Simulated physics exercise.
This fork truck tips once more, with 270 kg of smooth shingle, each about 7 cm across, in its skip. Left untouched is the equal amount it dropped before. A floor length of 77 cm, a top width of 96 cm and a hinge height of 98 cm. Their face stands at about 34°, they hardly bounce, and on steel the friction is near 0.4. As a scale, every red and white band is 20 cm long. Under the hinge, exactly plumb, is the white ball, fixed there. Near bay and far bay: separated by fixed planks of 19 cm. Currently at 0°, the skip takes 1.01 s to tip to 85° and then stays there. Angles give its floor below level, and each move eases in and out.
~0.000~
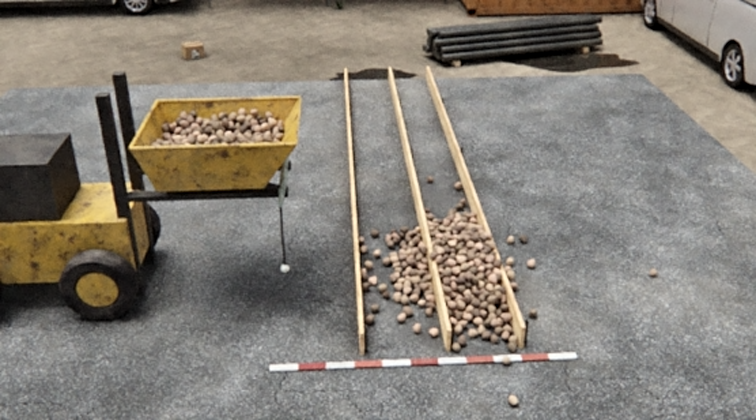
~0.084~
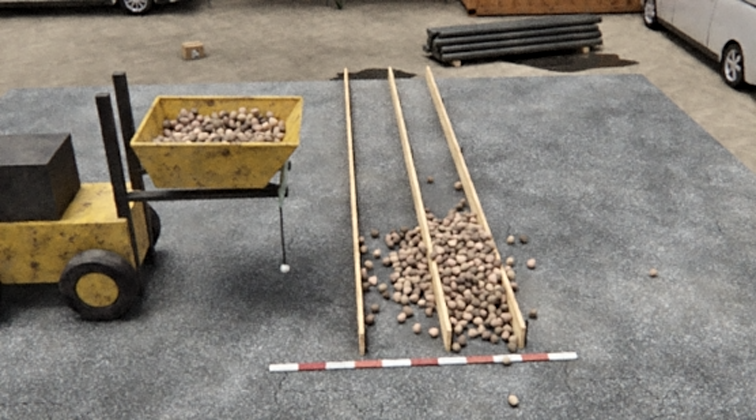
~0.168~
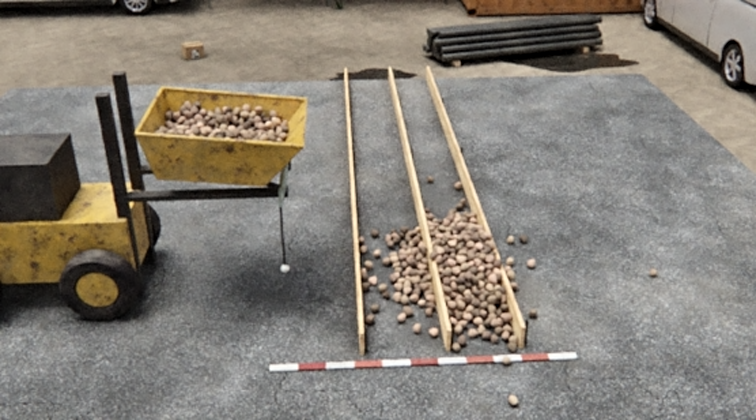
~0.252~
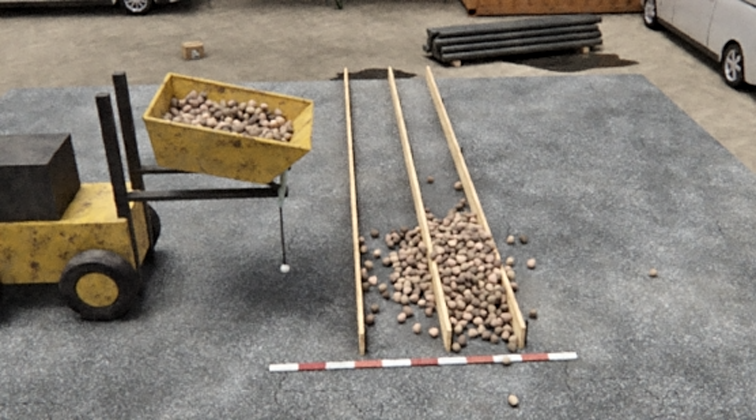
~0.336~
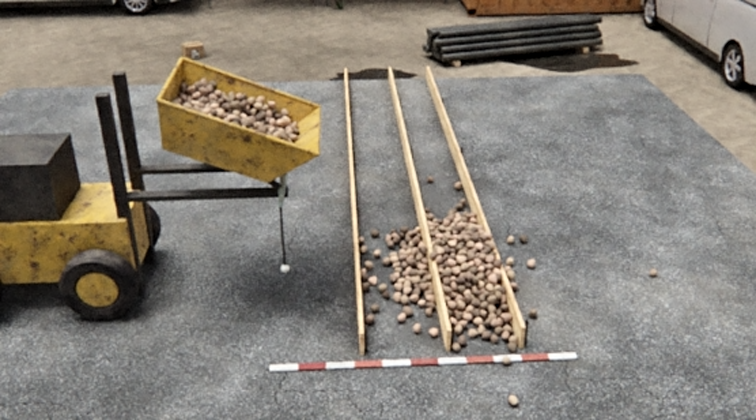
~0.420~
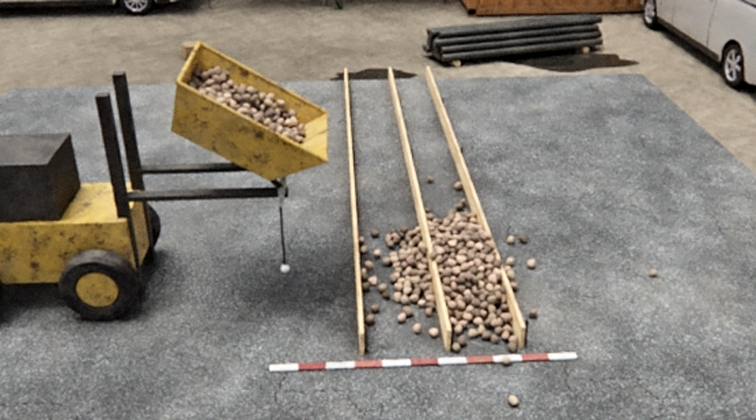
A paved yard with a dark grey surface, parked cars and stacked dark pipes at the back is seen from above by a still camera. On the left, a yellow fork truck holds a yellow skip of brownish stones above a hanging white ball, while pale boards, scattered stones and a red-and-white strip lie to the right. The skip tilts steadily rightward, its left end rising as the stones shift inside.
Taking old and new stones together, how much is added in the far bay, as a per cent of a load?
About 18 per cent.
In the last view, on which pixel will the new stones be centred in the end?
Around (408, 263).
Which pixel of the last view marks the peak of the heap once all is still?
Around (449, 245).
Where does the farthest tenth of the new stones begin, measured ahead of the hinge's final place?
I'd say close to 140 centimetres ahead of it.
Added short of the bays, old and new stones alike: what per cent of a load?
Roughly 0 per cent of a load.
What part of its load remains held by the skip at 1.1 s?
It still holds about 50 per cent.
After 0.8 s the floor is at 72°; in per cent of one load, 100 in the skip, 16 in the near bay, 83 in the far bay, 2 past the last board; the foremost stones are at (535, 266).
After 1.1 s the floor is at 85°; in per cent of one load, 51 in the skip, 2 short of the bays, 63 in the near bay, 83 in the far bay, 2 past the last board; the foremost stones are at (535, 266).
After 1.5 s the floor is at 85°; in per cent of one load, 4 in the skip, 93 in the near bay, 102 in the far bay, 2 past the last board; the foremost stones are at (535, 266).
After 3.9 s the floor is at 85°; in per cent of one load, 0 in the skip, 95 in the near bay, 101 in the far bay, 4 past the last board; the foremost stones are at (610, 252). Net gain in the far bay, 18.
